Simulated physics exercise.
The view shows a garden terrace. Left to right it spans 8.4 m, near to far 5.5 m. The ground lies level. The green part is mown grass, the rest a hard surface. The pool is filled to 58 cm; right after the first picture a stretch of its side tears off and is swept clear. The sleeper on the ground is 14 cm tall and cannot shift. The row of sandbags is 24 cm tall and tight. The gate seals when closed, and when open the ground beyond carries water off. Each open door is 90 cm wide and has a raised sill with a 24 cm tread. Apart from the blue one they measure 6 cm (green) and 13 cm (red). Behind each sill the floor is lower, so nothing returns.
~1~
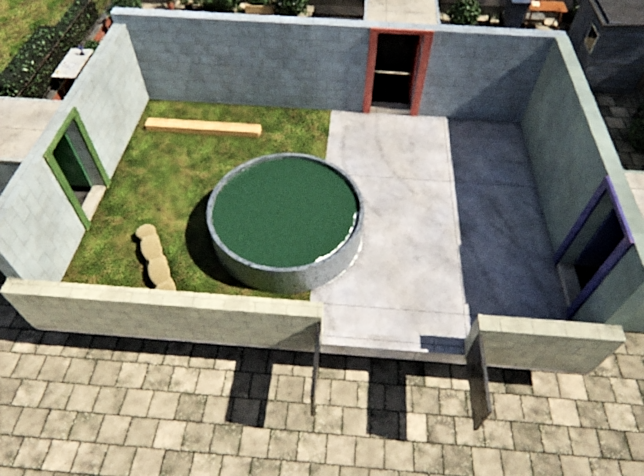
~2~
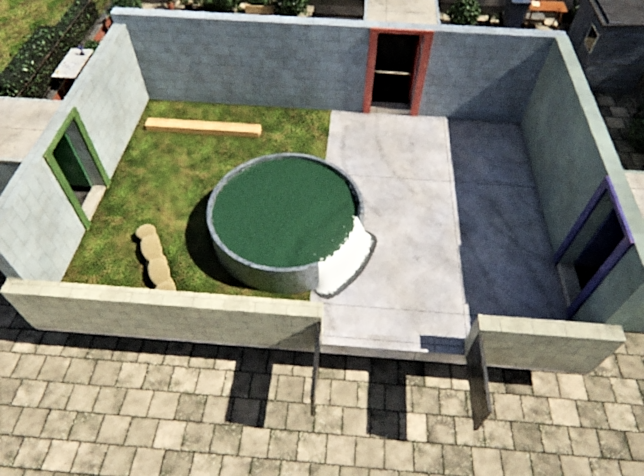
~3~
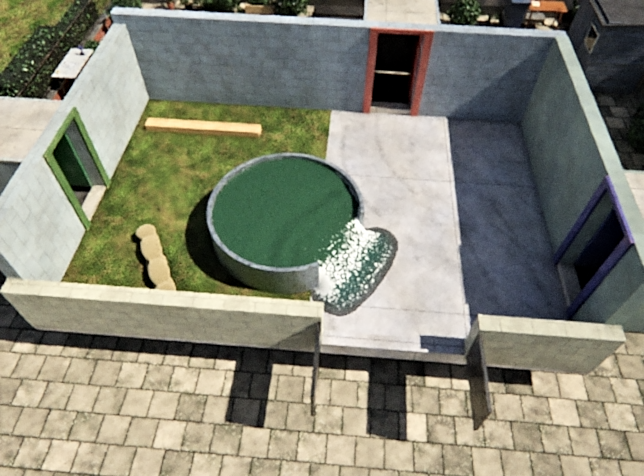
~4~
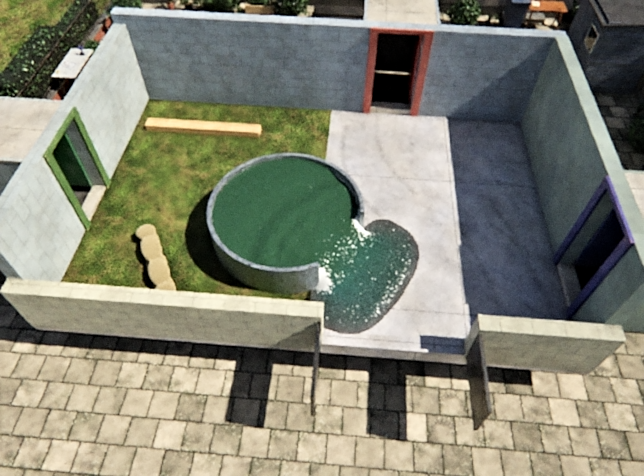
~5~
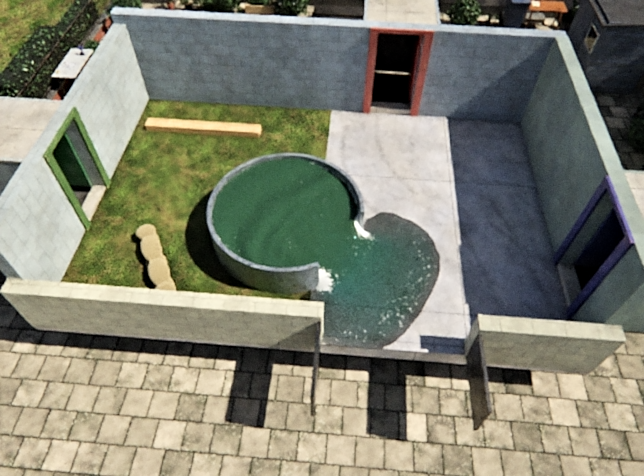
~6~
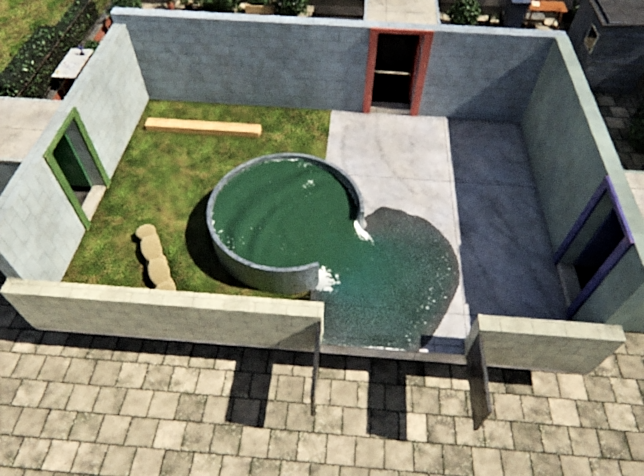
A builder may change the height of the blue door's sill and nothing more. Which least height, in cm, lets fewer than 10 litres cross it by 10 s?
At least 22 cm or so.
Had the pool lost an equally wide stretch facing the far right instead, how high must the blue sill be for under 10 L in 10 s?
About 10.5 cm.
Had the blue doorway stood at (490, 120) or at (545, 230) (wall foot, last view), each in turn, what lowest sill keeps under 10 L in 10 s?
Roughly 13.5 and 12.0 cm.
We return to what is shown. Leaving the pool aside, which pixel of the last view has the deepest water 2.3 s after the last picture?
At about (560, 348).
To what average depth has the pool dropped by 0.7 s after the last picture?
About 42 cm.
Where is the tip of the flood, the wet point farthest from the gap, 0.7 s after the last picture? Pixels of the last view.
At about (548, 347).
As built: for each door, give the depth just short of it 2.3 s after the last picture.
Depths in cm: Green 0, blue 24, red 0.
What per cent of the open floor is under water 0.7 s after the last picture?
About 20 per cent.
Then, 0.7 s after the last picture water covers 20 % of the floor, deepest (29 cm) near (353, 266); it has not reached the blue door.
Then, 2.3 s after the last picture water covers 25 % of the floor, deepest (30 cm) near (560, 348); 24 cm at the blue door, 60 litres in over its 11 cm sill.
Then, 9.3 s after the last picture water covers 60 % of the floor, deepest (9 cm) near (522, 146); 7 cm at the blue door, 125 litres in over its 11 cm sill.
At the blue door as built, the water peaked near 26 cm, 1.7 s after the last picture.
Run again over the same 10 s with other heights there, 21 litres in over 19.5 cm, 1 litre over 26.5 cm. The limit of 10 litres is kept from about 22 cm up.
